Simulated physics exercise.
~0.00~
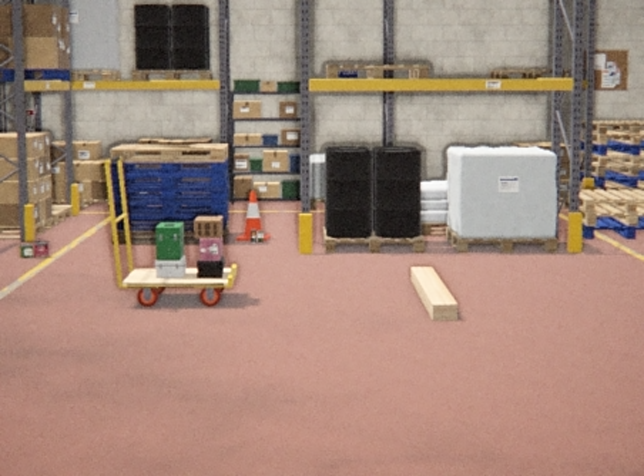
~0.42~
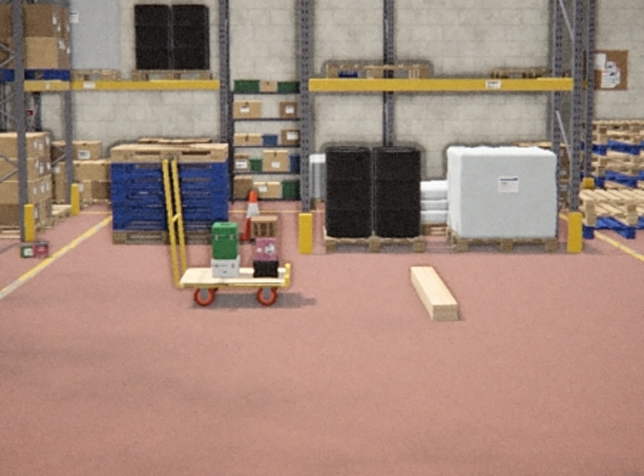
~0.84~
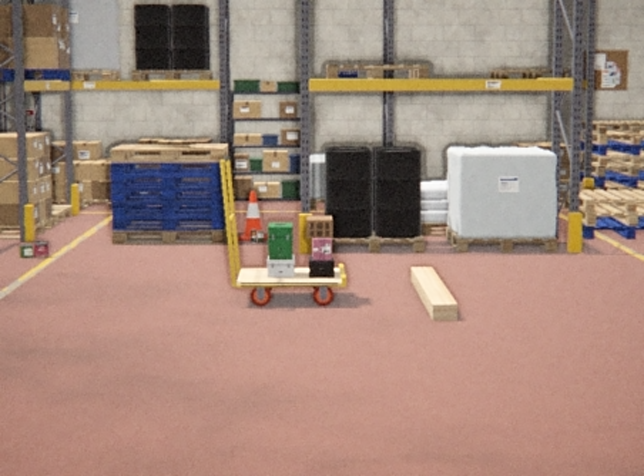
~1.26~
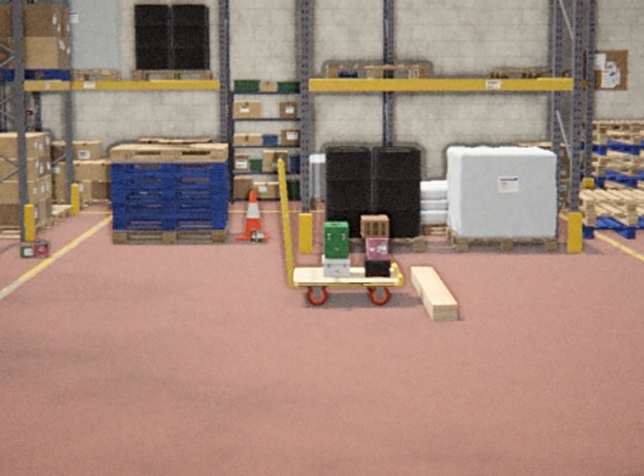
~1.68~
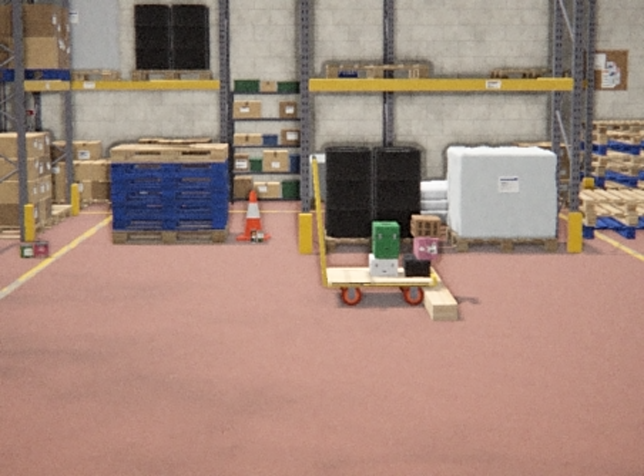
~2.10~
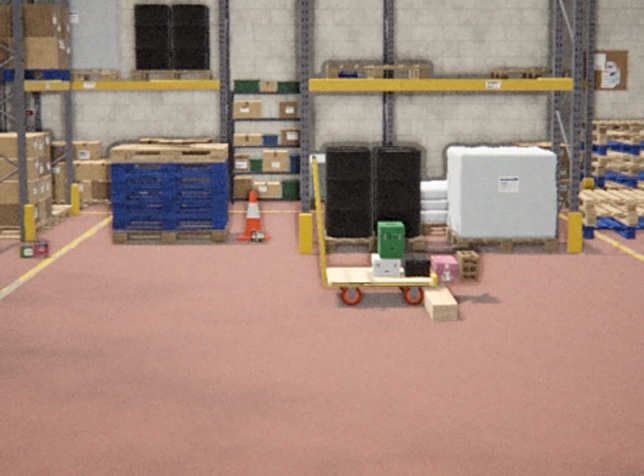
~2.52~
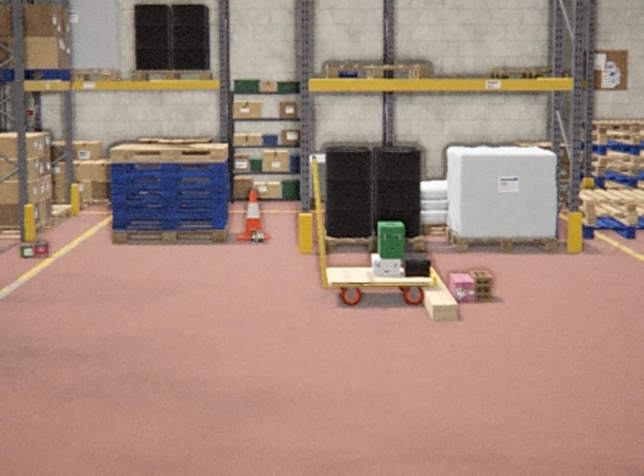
The clip shows a loaded stock cart rolling right across a warehouse floor until it stops against a wooden kerb, whereupon a brown crate and pink parcel tumble off the front onto the floor beyond, while the green toolbox, white toolbox and black suitcase stay aboard.
